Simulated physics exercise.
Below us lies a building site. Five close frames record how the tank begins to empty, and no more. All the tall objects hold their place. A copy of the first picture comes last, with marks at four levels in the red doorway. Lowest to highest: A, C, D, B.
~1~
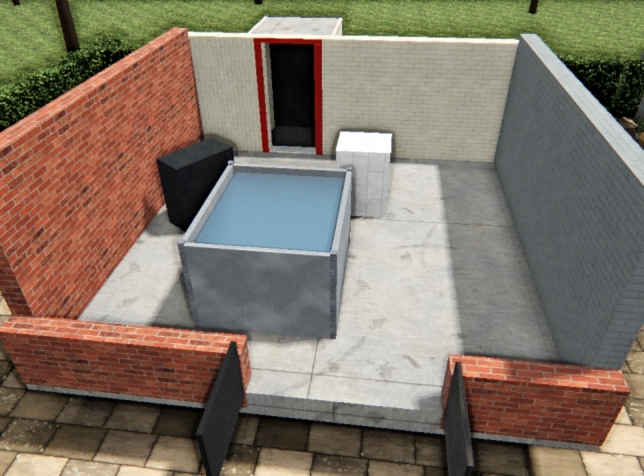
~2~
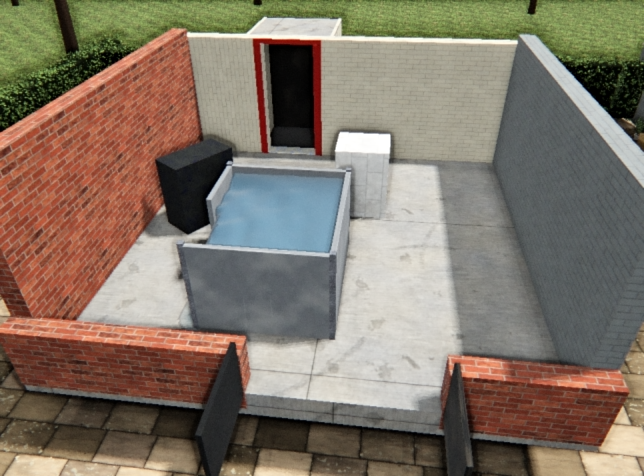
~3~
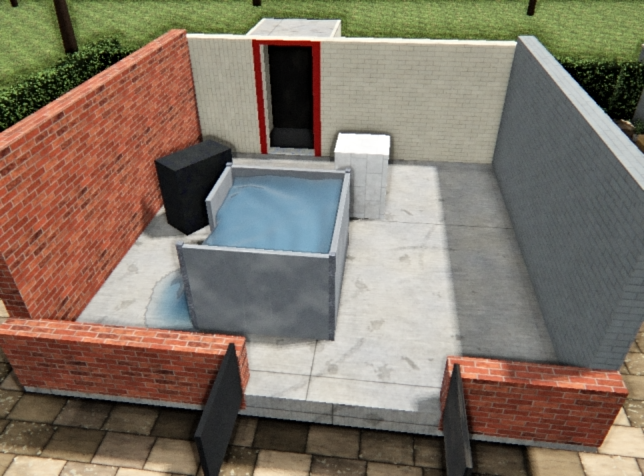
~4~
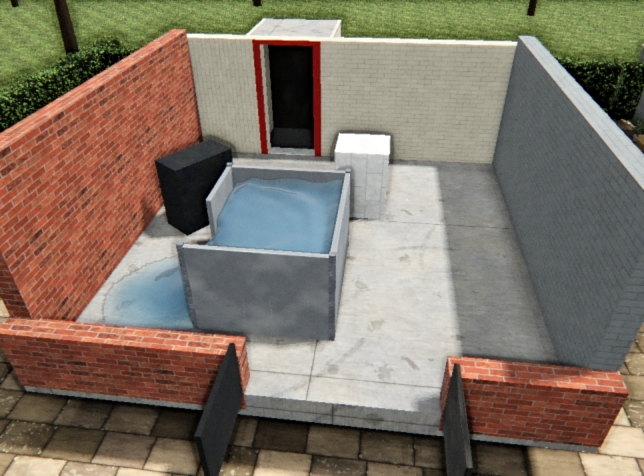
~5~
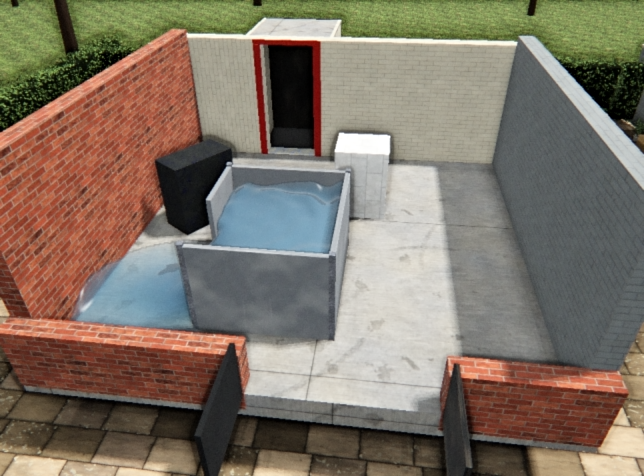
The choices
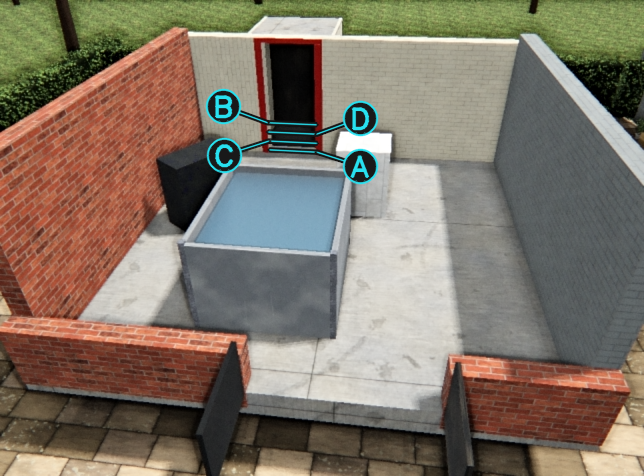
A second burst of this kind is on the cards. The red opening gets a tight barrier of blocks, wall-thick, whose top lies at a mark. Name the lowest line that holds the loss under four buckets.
It is C.
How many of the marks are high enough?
Three of them.
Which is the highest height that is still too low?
It is A.
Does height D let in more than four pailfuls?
No, not at all.
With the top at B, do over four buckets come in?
No, not at all.
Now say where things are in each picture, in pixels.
In the first frame, water in the tank at rest, its middle at (275, 209); foot of the red doorway at (293, 153); open gate at (345, 341).
In the second frame, 1 % of the ground under water, visible out to (196, 292).
In the third frame, 3 % of the ground under water, visible out to (177, 273).
In the fourth frame, 7 % of the ground under water, visible out to (117, 287).
In the fifth frame, 12 % of the ground under water, visible out to (114, 261).
In cyan, A at (293, 151); B at (291, 123); C at (292, 142); D at (292, 133); from the bottom up A, C, D, B.
For height A, about 10 bucketfuls get in.
For height B, nothing gets over.
For height C, nothing gets over.
For height D, nothing gets over.
